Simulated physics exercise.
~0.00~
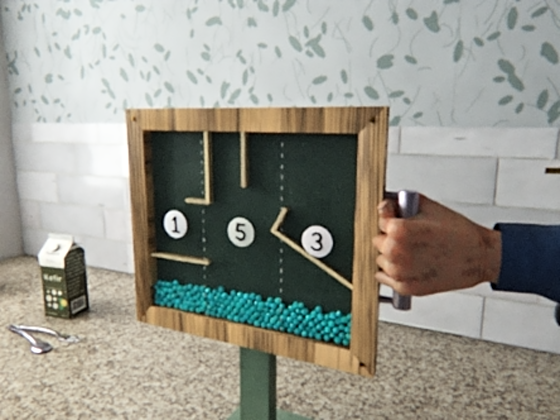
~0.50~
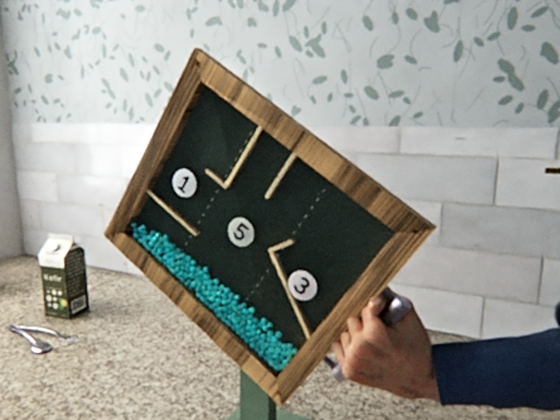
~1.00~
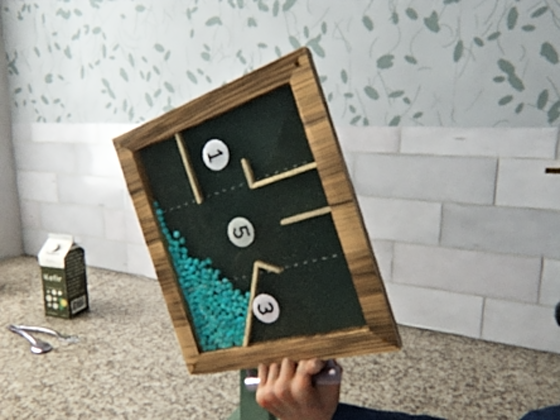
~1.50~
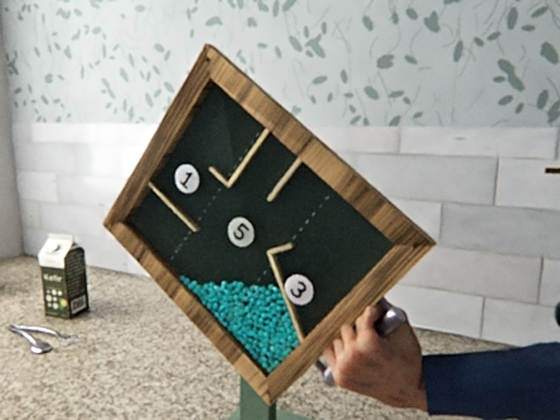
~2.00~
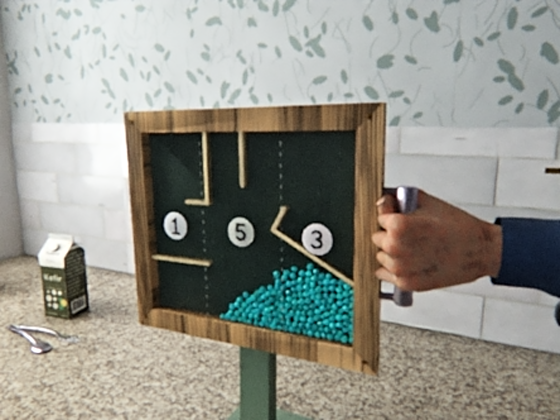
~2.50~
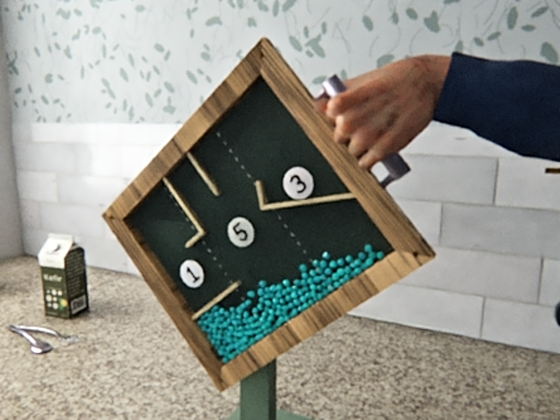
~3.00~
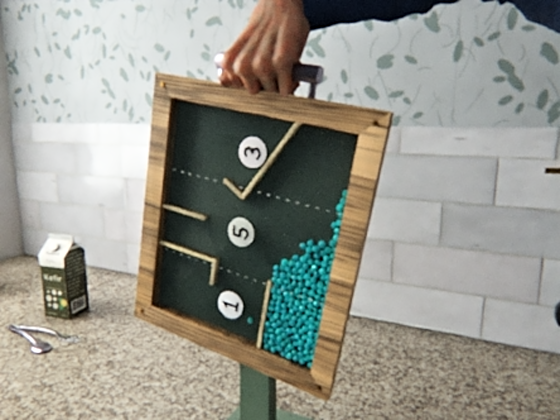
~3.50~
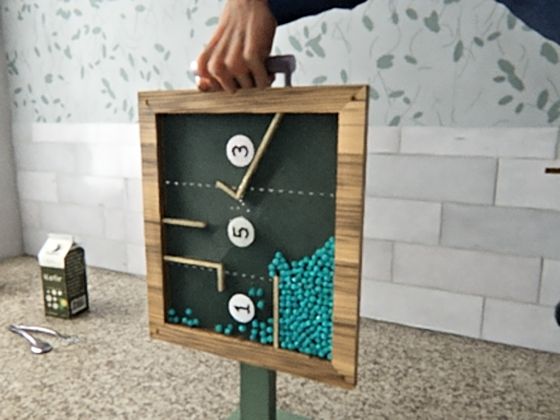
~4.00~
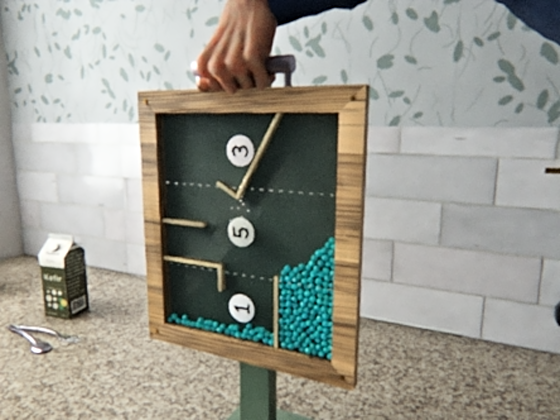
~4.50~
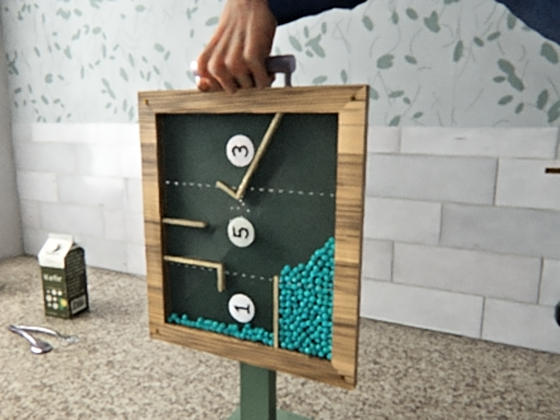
On a speckled counter beside a small carton, a hand turned a wooden-framed box clockwise, then back past level until it stood on its side, and the turquoise beads inside slid around before settling at the bottom, mostly in the strip marked one.
